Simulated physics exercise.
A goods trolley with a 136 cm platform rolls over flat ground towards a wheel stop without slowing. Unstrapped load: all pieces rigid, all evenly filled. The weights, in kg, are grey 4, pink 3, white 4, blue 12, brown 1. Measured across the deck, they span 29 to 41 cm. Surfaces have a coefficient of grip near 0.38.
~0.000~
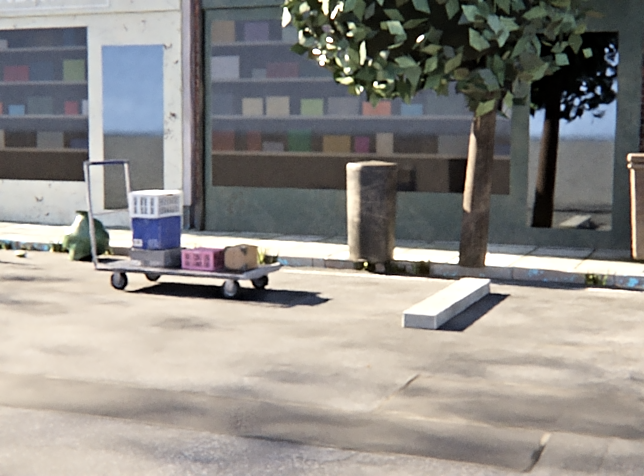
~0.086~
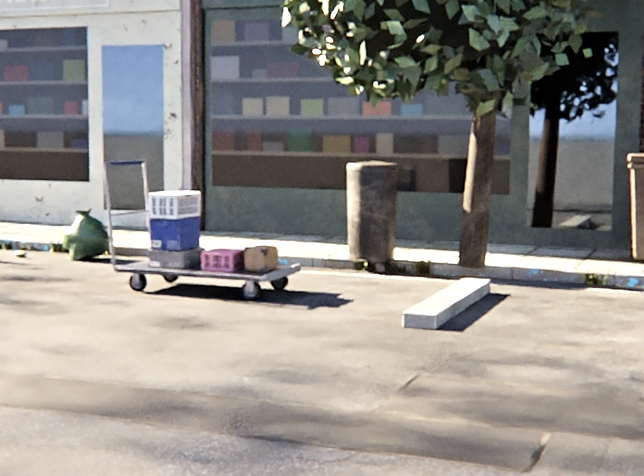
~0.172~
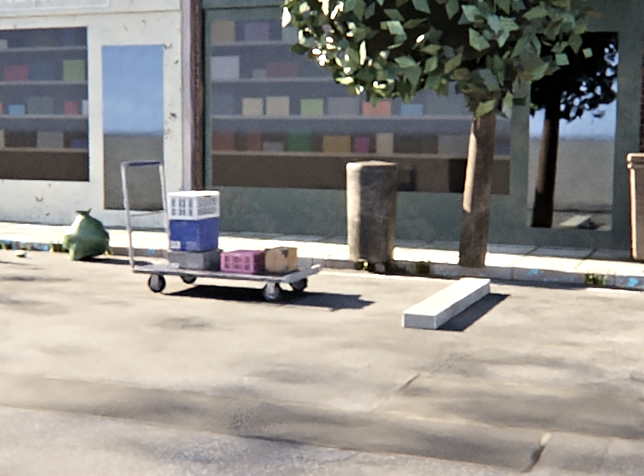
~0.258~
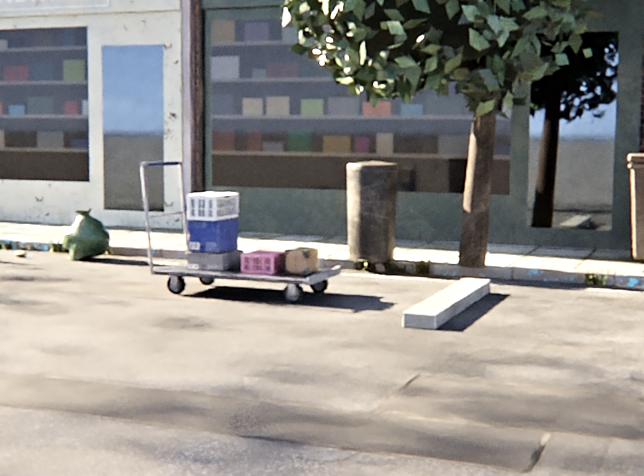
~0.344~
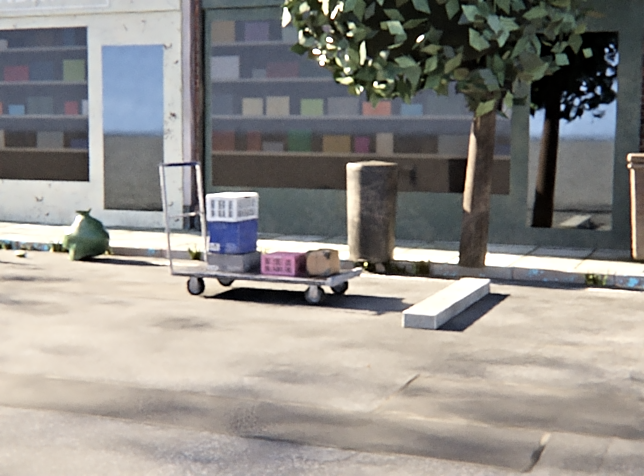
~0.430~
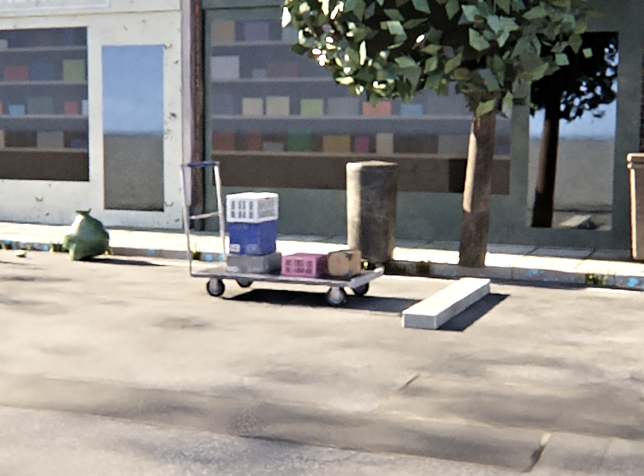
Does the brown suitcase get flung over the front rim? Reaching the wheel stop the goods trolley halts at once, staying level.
Yes.
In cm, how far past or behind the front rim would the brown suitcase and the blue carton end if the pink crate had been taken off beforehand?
The brown one ends 130 past the front rim and the blue one 20 behind it.
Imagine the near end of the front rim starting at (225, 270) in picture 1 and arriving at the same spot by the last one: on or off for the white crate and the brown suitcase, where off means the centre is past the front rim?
Then, well, white is lost and brown is lost.
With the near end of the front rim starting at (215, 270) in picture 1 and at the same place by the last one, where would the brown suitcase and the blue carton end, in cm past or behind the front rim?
Brown 100 past, blue 50 behind.
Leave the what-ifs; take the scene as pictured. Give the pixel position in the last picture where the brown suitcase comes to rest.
End point: About (540, 301) px.
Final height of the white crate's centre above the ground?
Close to 10 cm above the ground.
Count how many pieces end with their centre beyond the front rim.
2.
The wheels strike at 0.73 s.
After 0.88 s the brown suitcase is 7 cm behind the rim, tilted 35°, near (439, 263) in the last picture's view.
After 1.13 s the brown suitcase is 3 cm past the rim, tilted 105°, near (451, 267) in the last picture's view.
After 1.53 s the brown suitcase is 32 cm past the rim, tilted 115°, near (490, 294) in the last picture's view.
Final state at 2.4 s, past the rim, white crate and brown suitcase; behind it, grey carton, pink crate and blue carton.
